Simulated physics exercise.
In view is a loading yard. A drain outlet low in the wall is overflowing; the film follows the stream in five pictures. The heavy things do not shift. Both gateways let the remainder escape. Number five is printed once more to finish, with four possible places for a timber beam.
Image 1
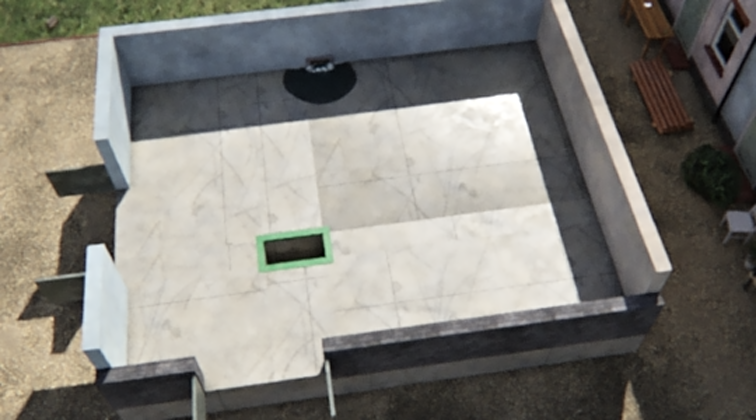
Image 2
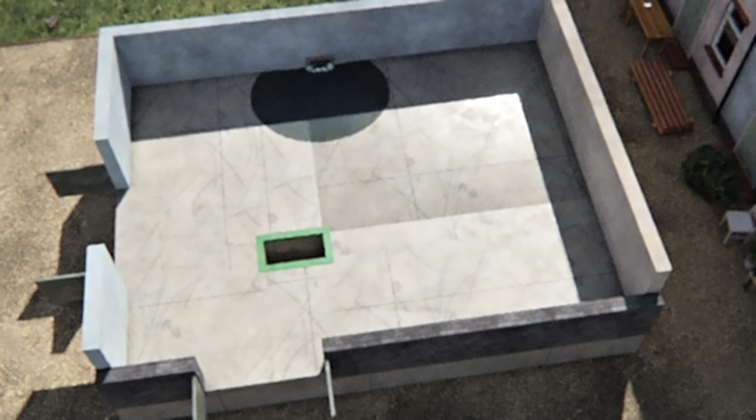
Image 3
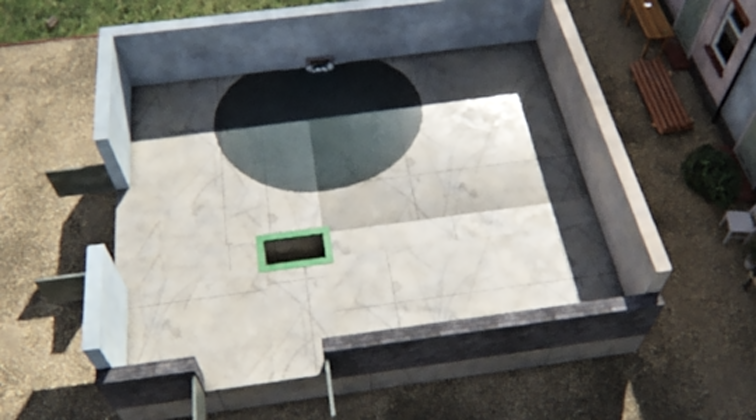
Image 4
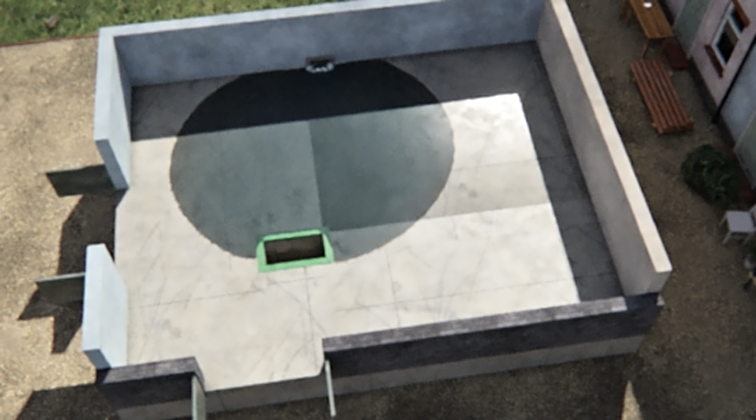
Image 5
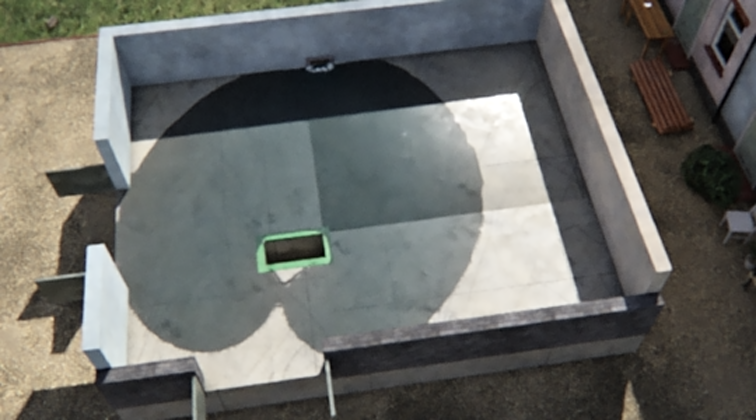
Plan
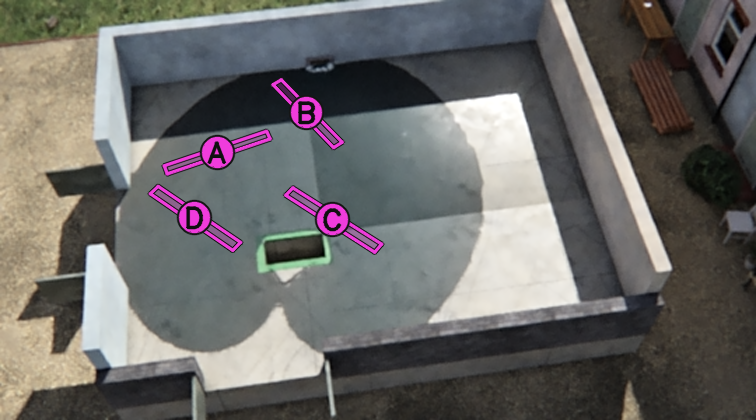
A walled loading yard with a pale concrete floor is seen from high above at an angle, the camera still. A small grey outfall sits at the far wall, a green-rimmed rectangular drain lies left of centre, open gates stand at the left and near sides, and brown benches sit outside at upper right. Dark water spreads from the outfall in a widening round patch, reaches the drain, then surrounds it, leaving a dry notch on the near side.
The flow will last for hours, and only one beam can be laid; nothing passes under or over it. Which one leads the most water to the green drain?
D beats the others.
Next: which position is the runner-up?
That is position A.
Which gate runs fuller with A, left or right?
The right one.
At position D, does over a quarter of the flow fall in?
Yes.
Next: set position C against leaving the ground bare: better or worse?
Worse.
In magenta, A from (165, 169) to (268, 135); B from (277, 82) to (337, 144); C from (289, 191) to (378, 248); D from (154, 190) to (236, 246).
If A is chosen, about 27 % of the stream goes into the green drain, about 70 % out by the gates.
If B is chosen, about 9 % of the stream goes into the green drain, about 86 % out by the gates.
If C is chosen, about 7 % of the stream goes into the green drain, about 88 % out by the gates.
If D is chosen, about 48 % of the stream goes into the green drain, about 48 % out by the gates.
